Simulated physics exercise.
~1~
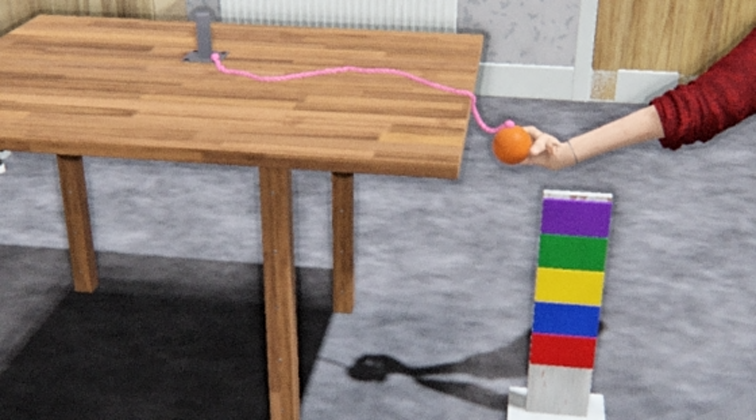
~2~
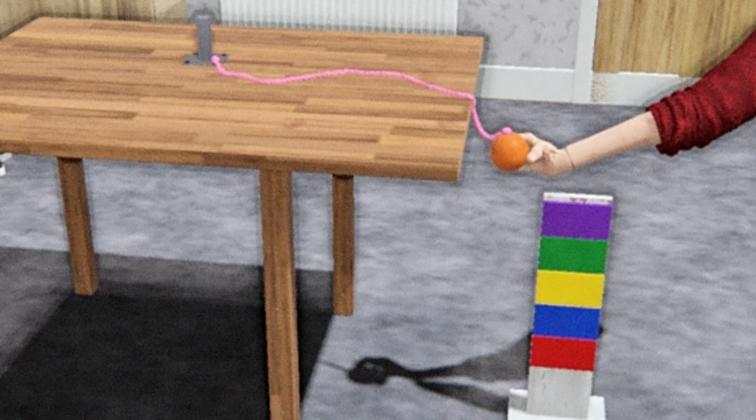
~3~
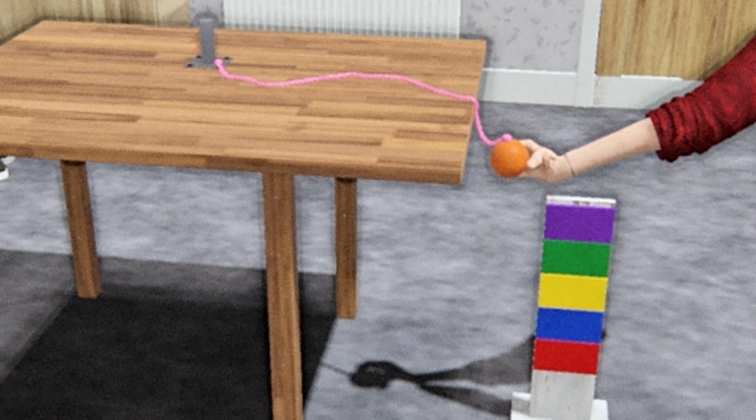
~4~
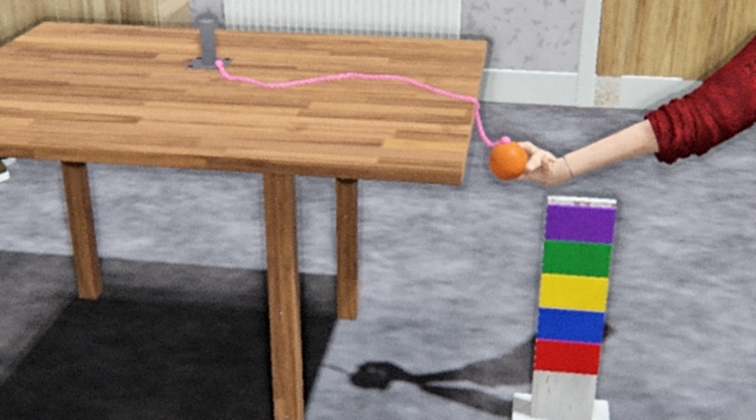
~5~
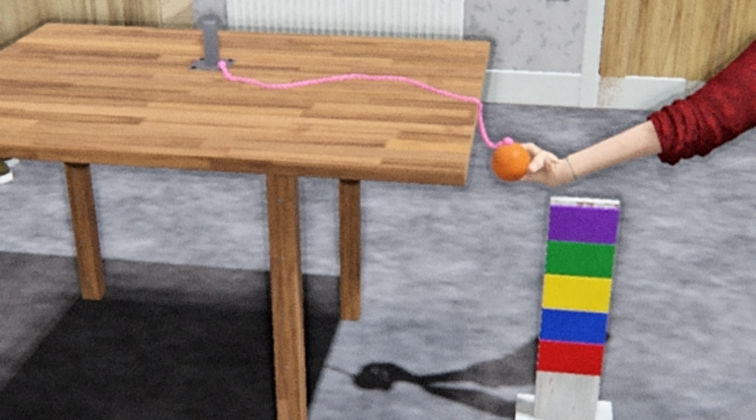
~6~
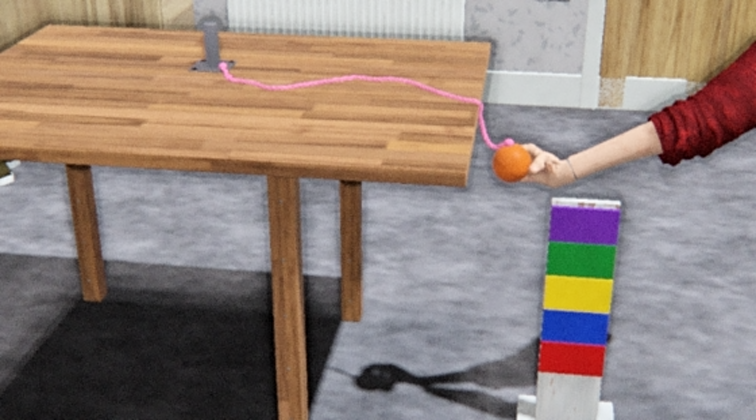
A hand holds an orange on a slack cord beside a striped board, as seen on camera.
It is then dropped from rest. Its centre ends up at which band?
At the green one.
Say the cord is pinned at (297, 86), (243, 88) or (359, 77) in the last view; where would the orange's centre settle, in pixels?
Pixel places, try by try: (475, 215), (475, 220), (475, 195).
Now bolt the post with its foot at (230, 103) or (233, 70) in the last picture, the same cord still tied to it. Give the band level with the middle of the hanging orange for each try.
Result per try, in order: Blue / yellow.
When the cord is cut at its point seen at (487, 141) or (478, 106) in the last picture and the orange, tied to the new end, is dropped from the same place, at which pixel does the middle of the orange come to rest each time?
In turn, around (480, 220) and around (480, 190).
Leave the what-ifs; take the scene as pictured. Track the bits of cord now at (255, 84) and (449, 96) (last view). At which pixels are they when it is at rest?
At (298, 75), then (480, 140).
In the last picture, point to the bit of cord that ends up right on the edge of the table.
That point sits at about (420, 86).
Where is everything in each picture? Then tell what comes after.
In the first picture, orange (512, 145); purple (576, 219); green (572, 254); yellow (569, 288); blue (566, 321); red (563, 352).
In the second picture, orange (509, 152); cord through (219, 70) (270, 82) (335, 74) (400, 76) (456, 94).
In the third picture, orange (509, 159).
In the fourth picture, orange (508, 161); cord through (222, 75) (273, 86) (338, 78) (404, 80) (459, 98).
In the fifth picture, orange (511, 162).
In the sixth picture, orange (512, 163); cord through (226, 77) (277, 88) (342, 80) (407, 82) (463, 100).
Early on, orange near (505, 246); level with green.
Midway, orange near (459, 241); level with green.
Near the end, orange near (485, 252); level with green.
Finally, orange near (477, 250); level with green. Its middle rests at the green band.
